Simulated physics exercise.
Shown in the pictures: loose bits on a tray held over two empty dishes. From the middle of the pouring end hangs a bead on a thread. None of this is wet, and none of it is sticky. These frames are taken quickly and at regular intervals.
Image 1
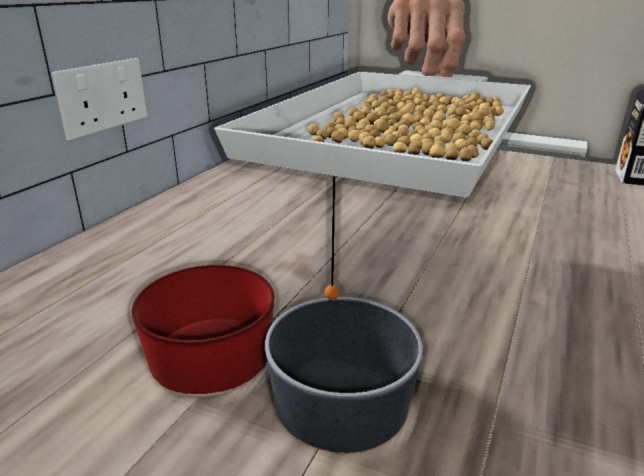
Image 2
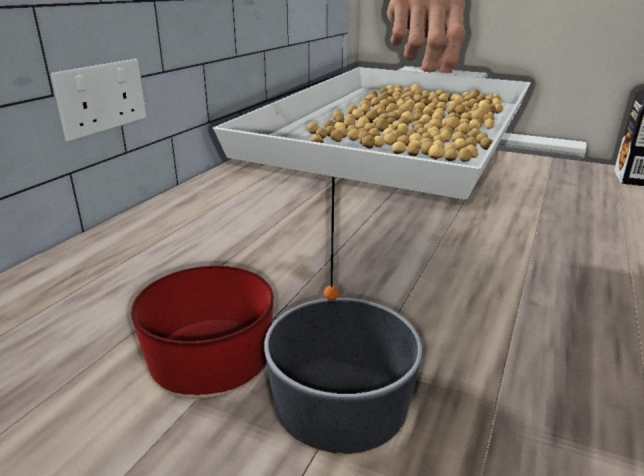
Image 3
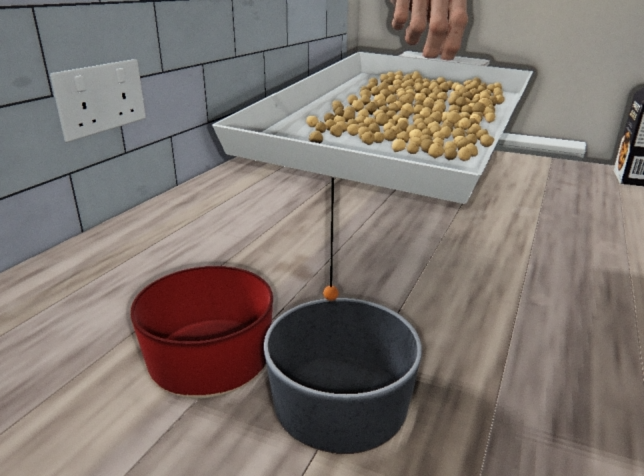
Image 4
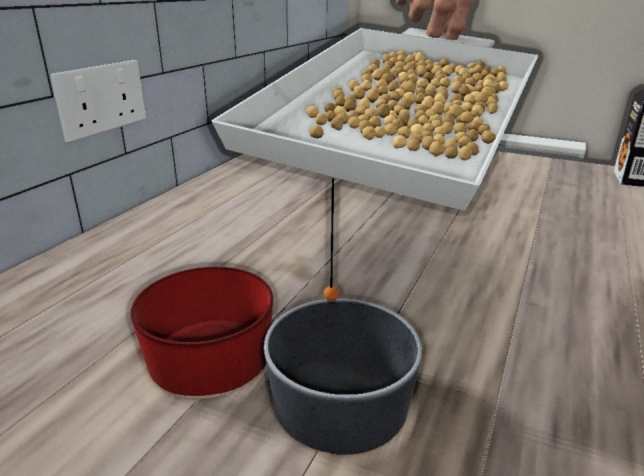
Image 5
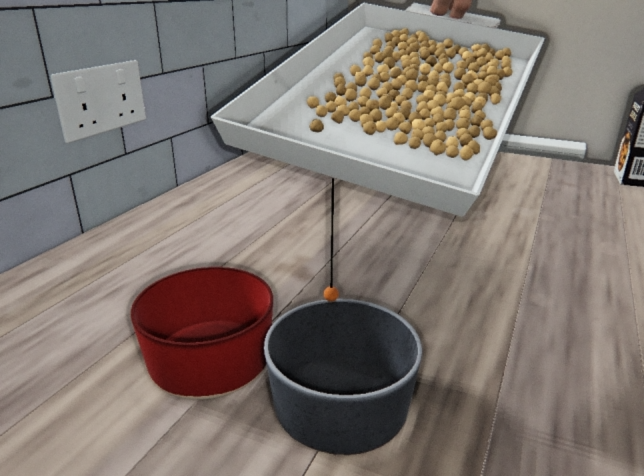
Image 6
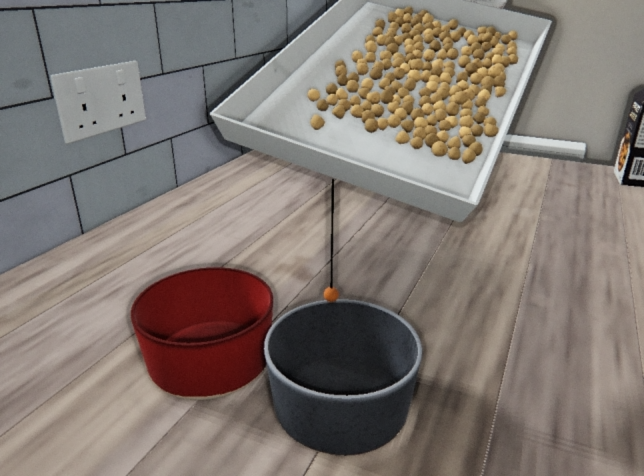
The clip shows a hand at the far edge of a white tray of chickpeas above an empty red dish and an empty grey dish, raising that edge so the tray tilts toward its front right corner while a bead hangs beneath.
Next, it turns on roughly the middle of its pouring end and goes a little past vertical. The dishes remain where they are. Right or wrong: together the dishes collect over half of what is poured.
Wrong.
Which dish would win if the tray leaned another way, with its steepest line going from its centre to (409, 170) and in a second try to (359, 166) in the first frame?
The first place favours the right of the two, the second the right of the two.
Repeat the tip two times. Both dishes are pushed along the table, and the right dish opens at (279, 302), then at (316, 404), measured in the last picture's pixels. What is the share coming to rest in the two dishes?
0 % and 10 %.
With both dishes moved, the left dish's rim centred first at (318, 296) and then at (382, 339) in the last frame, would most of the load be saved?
Earlier try a majority share, later try a majority share.
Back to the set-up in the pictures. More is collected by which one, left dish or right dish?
More winds up in the rightward dish.
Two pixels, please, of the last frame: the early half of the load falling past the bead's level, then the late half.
Early half (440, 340), late half (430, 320).
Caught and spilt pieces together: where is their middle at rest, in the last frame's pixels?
About (451, 443).
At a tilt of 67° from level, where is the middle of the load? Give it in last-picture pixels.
Look about (439, 146) in the last picture.
Just after the last frame, tray tipped steeply; almost all on the tray; just a few in the air.
A moment on, tray tipped past a quarter turn; about a tenth on the tray; roughly a quarter in the right dish; roughly half outside both; about a tenth in the air.
Further on, tray tipped past a quarter turn; roughly a quarter in the right dish; the larger part outside both.
When it is over, tray tipped past a quarter turn; roughly a quarter in the right dish; not one in the left dish; the larger part outside both.
